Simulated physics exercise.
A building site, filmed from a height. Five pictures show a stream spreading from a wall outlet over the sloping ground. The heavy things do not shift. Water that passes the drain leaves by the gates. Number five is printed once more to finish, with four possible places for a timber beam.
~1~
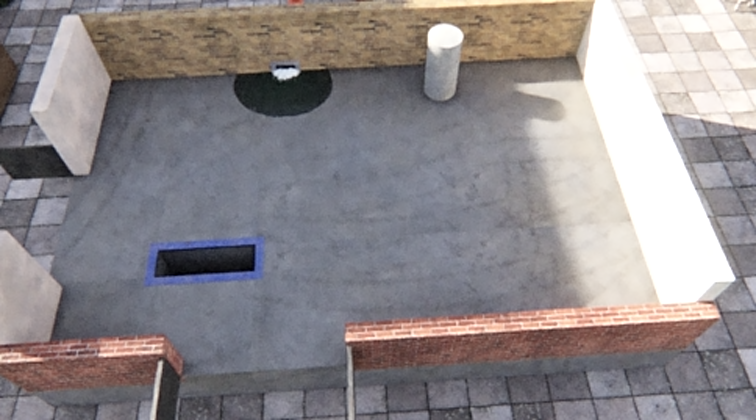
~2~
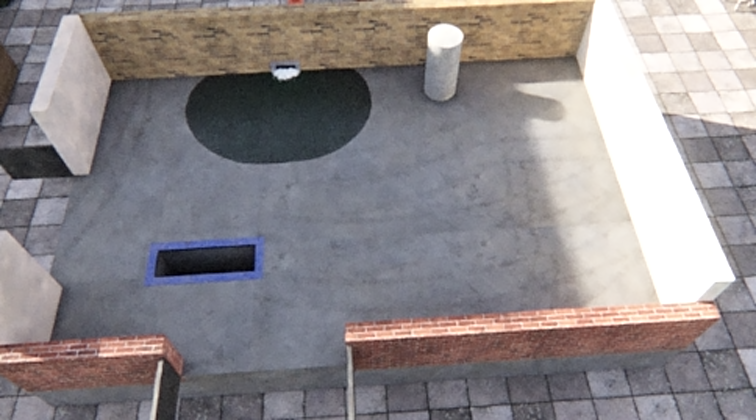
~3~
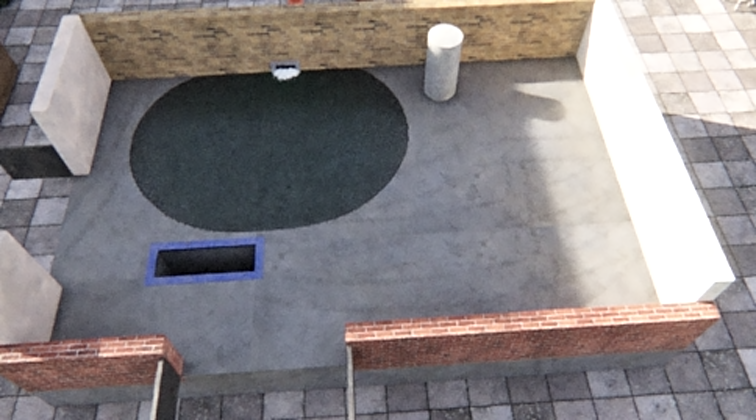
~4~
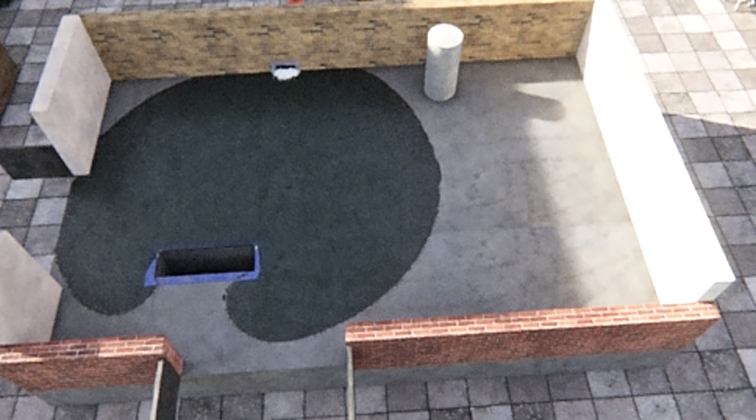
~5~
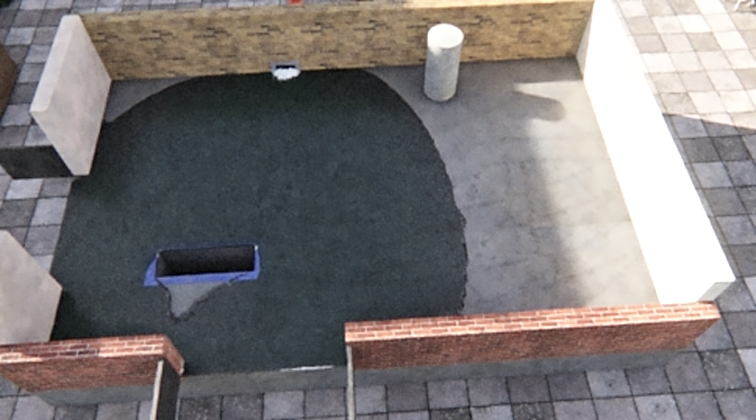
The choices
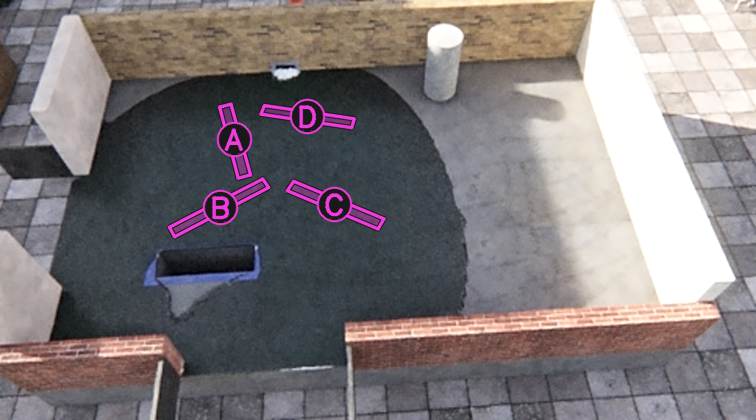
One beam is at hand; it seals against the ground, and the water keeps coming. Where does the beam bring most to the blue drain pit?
Go for C.
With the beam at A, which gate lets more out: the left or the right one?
The right gate.
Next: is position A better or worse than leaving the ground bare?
Position A is worse.
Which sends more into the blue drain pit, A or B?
A it is.
On the marked copy, A from (225, 105) to (244, 176); B from (171, 231) to (265, 183); C from (290, 185) to (381, 223); D from (262, 109) to (353, 123).
For position A, about 18 % of the stream runs into the blue drain pit, about 81 % out by the gates.
For position B, about 11 % of the stream runs into the blue drain pit, about 89 % out by the gates.
For position C, about 37 % of the stream runs into the blue drain pit, about 62 % out by the gates.
For position D, about 14 % of the stream runs into the blue drain pit, about 86 % out by the gates.
